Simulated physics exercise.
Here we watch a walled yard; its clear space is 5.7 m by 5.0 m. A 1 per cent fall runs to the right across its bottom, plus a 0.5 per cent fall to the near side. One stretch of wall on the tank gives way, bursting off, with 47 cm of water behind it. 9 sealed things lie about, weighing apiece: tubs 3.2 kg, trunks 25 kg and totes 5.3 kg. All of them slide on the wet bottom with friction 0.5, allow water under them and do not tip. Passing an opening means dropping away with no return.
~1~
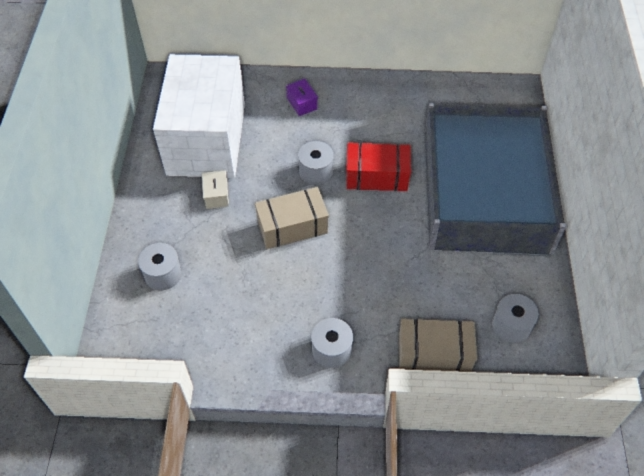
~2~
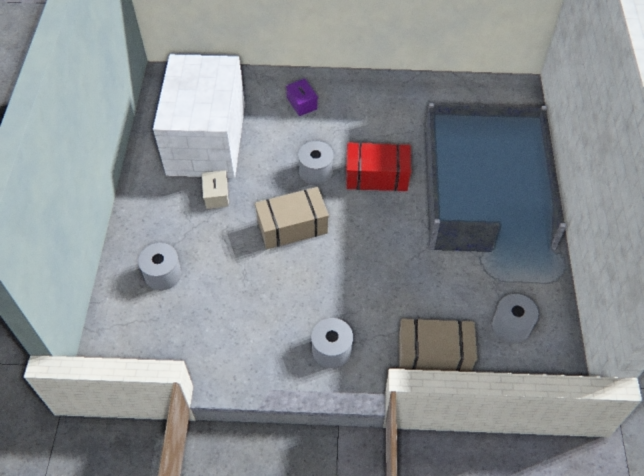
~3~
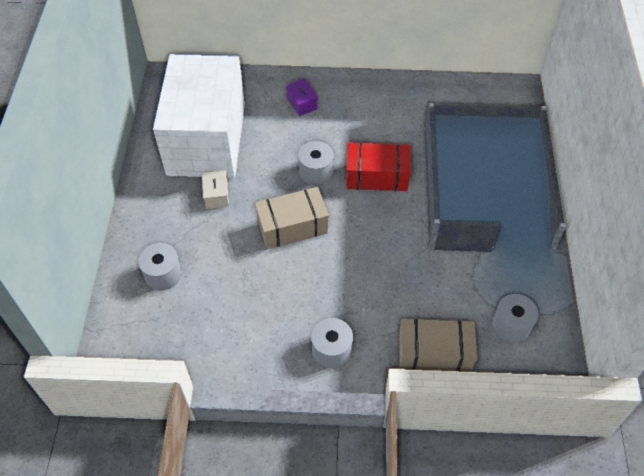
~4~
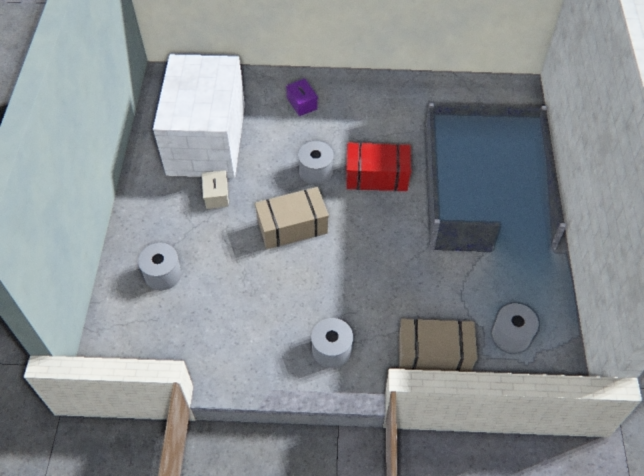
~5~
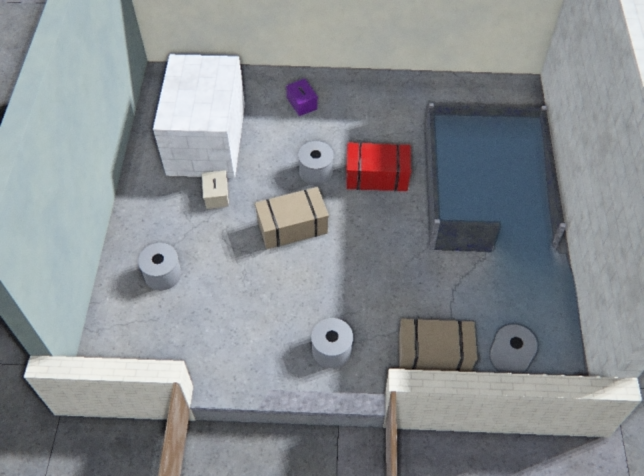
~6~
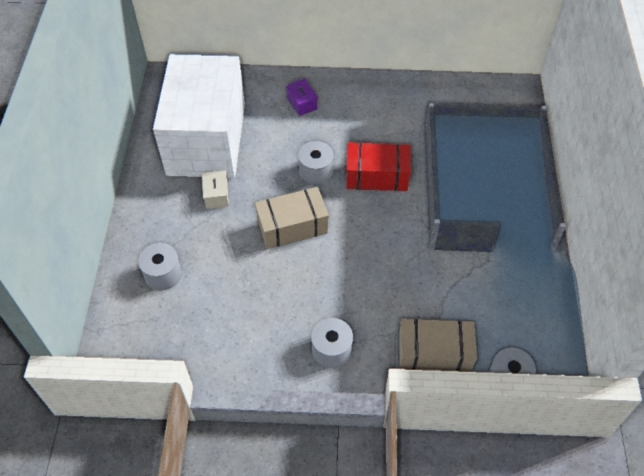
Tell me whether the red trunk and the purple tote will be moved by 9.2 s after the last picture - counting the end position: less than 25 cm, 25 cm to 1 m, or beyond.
Outcome: Red trunk: Stays near its start; purple tote: Stays near its start.
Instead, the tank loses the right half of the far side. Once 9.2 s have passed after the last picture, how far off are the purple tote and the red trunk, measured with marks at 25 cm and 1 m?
With that failure, the purple tote covers a big distance, and the red trunk keeps its spot.
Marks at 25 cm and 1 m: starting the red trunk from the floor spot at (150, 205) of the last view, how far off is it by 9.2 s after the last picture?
As it turns out, it barely budges.
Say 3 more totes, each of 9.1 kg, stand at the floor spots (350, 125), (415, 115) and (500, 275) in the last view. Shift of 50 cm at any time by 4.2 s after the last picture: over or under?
First within, then within, then beyond.
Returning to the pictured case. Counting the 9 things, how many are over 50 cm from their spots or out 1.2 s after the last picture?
By that time the total stands at 1.
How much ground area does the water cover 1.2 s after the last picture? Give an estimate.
About 7.0 m2 is covered.
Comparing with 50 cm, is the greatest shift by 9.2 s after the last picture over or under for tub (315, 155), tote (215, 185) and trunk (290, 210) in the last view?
First one went too far, second one went too far, third one stayed inside.
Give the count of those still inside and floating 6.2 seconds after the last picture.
Count: 3.
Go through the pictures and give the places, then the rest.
The first picture shows the red trunk at (379, 157) rests on the ground; the purple tote at (302, 91), on the bottom; 2.5 m2 under water; 0 of 9 have shifted.
The second picture shows the red trunk at (379, 157), on the bottom; the purple tote at (302, 91), on the bottom; 2.9 m2 under water; 0 of 9 have shifted.
The third picture shows the red trunk at (379, 157) rests on the ground; the purple tote at (302, 91), on the bottom; water covers 3.4 m2; 0 of 9 have shifted.
The fourth picture shows the red trunk at (379, 157), on the bottom; the purple tote at (302, 91), on the bottom; water covers 3.8 m2; 1 of 9 have shifted.
The fifth picture shows the red trunk at (379, 157) rests on the ground; the purple tote at (302, 91), on the bottom; 4.4 m2 under water; 1 of 9 have shifted.
The sixth picture shows the red trunk at (379, 157), on the bottom; the purple tote at (302, 91) rests on the ground; water covers 4.8 m2; 1 of 9 have shifted.
Then, 1.2 s after the last picture the red trunk is near (379, 157), 0.0 m from its start, aground; the purple tote is near (302, 91), 0.0 m from its start, aground; 0 of 9 are out; 1 afloat.
Then, 3.8 s after the last picture the red trunk is near (379, 157), 0.0 m from its start, aground; the purple tote is near (302, 91), 0.0 m from its start, aground; 0 of 9 are out; 1 afloat.
Then, 6.2 s after the last picture the red trunk is near (379, 157), 0.0 m from its start, aground; the purple tote is near (302, 91), 0.0 m from its start, aground; 0 of 9 are out; 3 afloat.
Then, 9.2 s after the last picture the red trunk is near (379, 157), 0.0 m from its start, aground; the purple tote is near (302, 91), 0.0 m from its start, aground; 0 of 9 are out; 5 afloat.
